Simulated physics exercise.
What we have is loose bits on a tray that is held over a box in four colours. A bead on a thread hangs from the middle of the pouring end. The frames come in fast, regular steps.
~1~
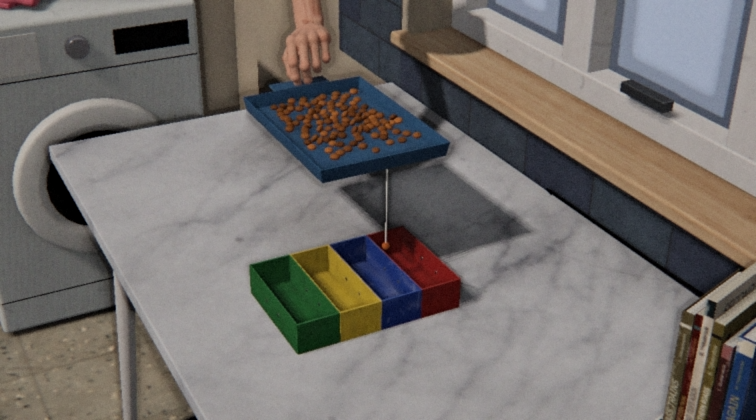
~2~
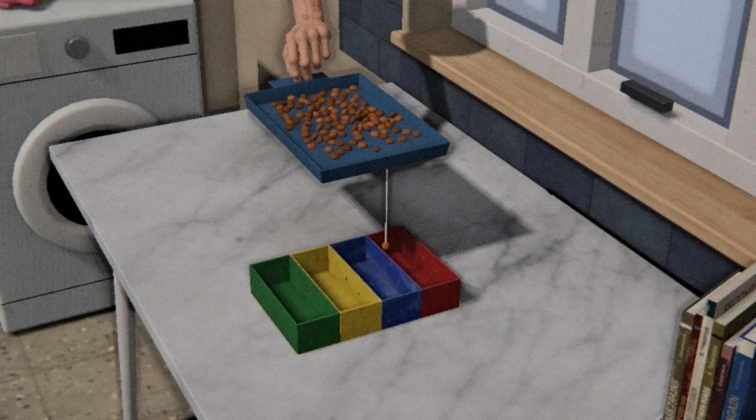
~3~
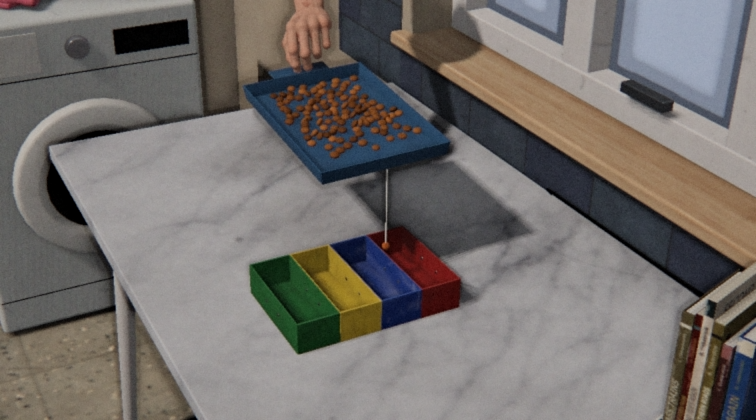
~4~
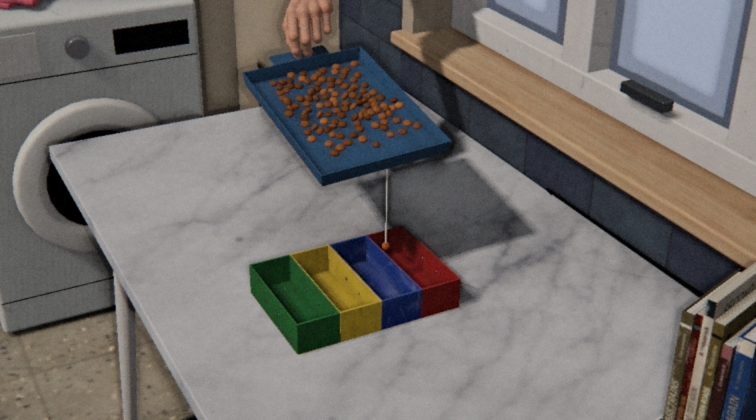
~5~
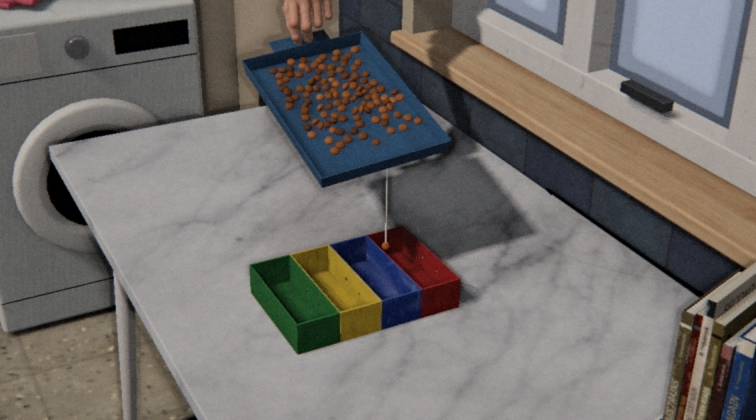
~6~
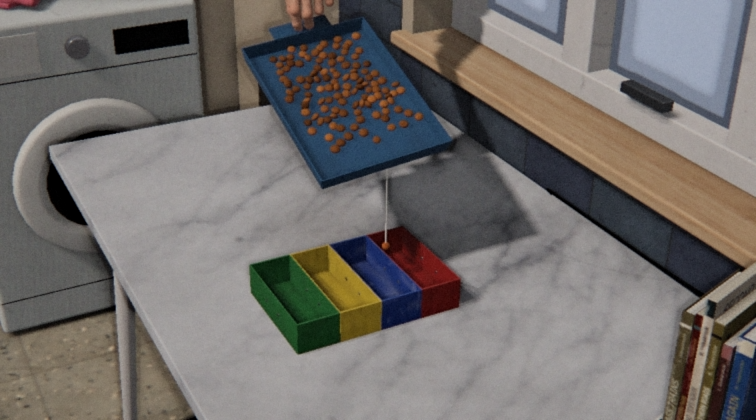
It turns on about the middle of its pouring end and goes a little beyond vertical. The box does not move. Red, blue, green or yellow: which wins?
The yellow one ends fullest.
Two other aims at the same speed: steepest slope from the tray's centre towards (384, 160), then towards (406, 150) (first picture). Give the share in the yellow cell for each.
About 10 and 0 per cent.
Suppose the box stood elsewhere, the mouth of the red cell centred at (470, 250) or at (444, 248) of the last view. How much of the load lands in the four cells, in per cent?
About 80 and 90 per cent.
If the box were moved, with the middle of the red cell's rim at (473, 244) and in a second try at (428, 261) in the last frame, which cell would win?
First green, then that yellow cell.
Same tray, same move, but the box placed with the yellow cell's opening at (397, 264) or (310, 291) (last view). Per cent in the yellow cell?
First some 10, then 20 per cent.
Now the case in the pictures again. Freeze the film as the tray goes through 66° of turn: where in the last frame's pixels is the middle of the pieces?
At about (356, 165).
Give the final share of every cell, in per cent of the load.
Green cell: 10 %, yellow cell: 50 %, blue cell: 30 %, red cell: 10 %.
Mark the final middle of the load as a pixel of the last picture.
Near (352, 308).
Just after the last frame, tray tipped steeply; almost all on the tray; about a tenth falling or outside the box.
A moment on, tray tipped past a quarter turn; roughly a quarter on the tray; roughly a third in the yellow cell; about a tenth in the blue cell; about a tenth in the green cell; just a few in the red cell; roughly a quarter falling or outside the box.
Further on, tray tipped past a quarter turn; roughly half in the yellow cell; roughly a quarter in the blue cell; about a tenth in the green cell; about a tenth in the red cell; about a tenth falling or outside the box.
When it is over, tray tipped past a quarter turn; roughly half in the yellow cell; roughly a quarter in the blue cell; about a tenth in the green cell; about a tenth in the red cell; about a tenth outside the box.
